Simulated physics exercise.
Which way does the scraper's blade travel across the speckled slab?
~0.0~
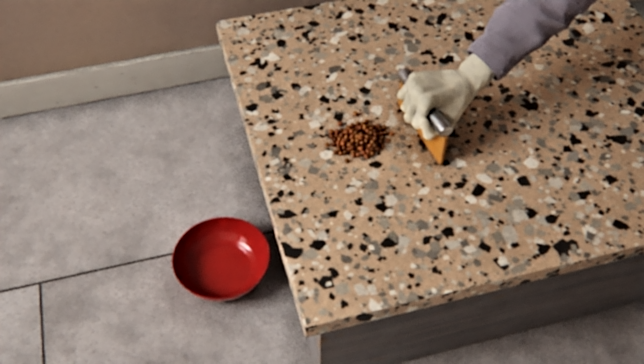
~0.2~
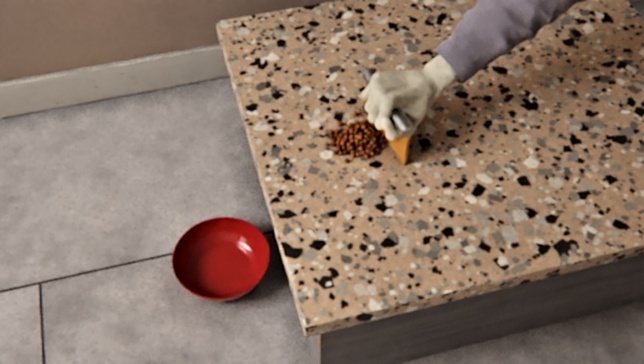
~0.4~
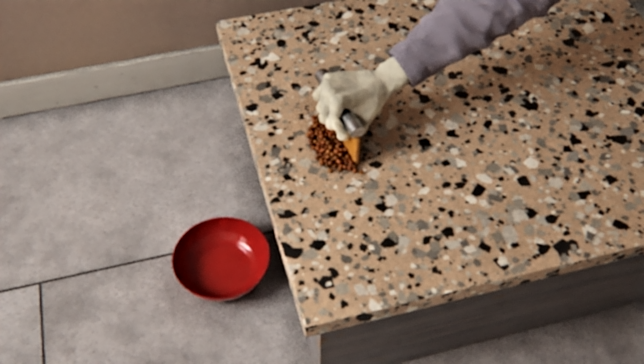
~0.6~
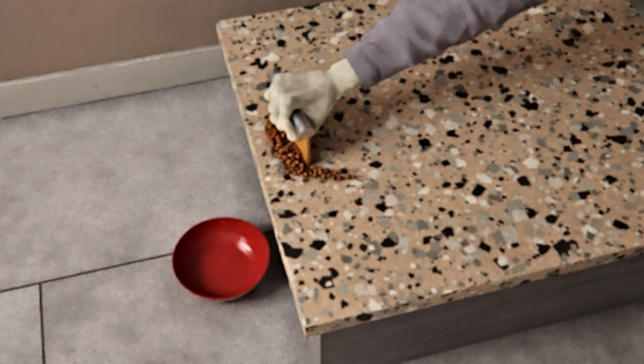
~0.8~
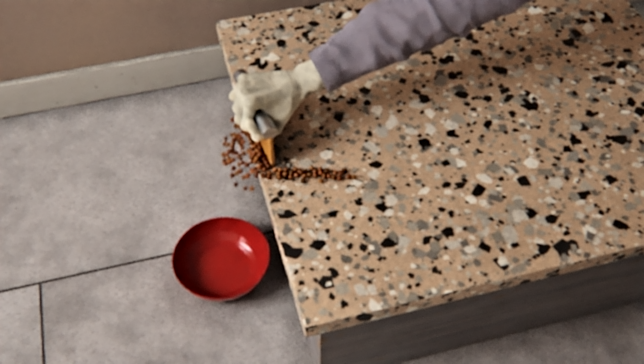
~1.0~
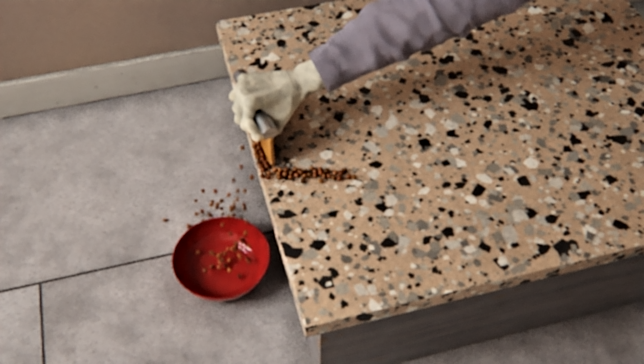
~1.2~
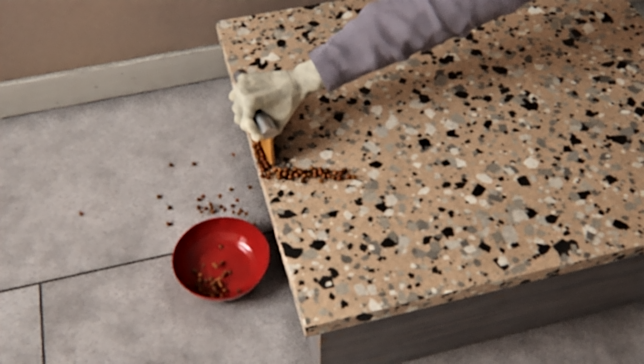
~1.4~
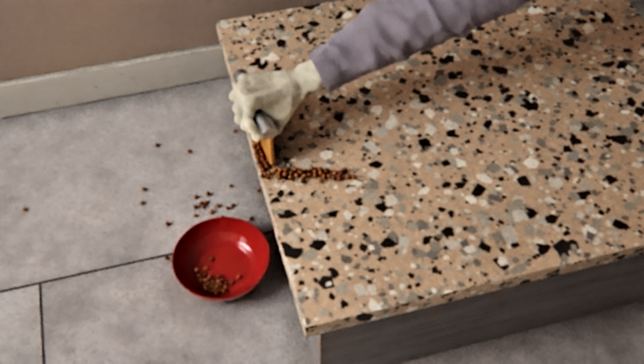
The blade travels to the left, pushing the brown balls toward the slab's left edge, where it stops.
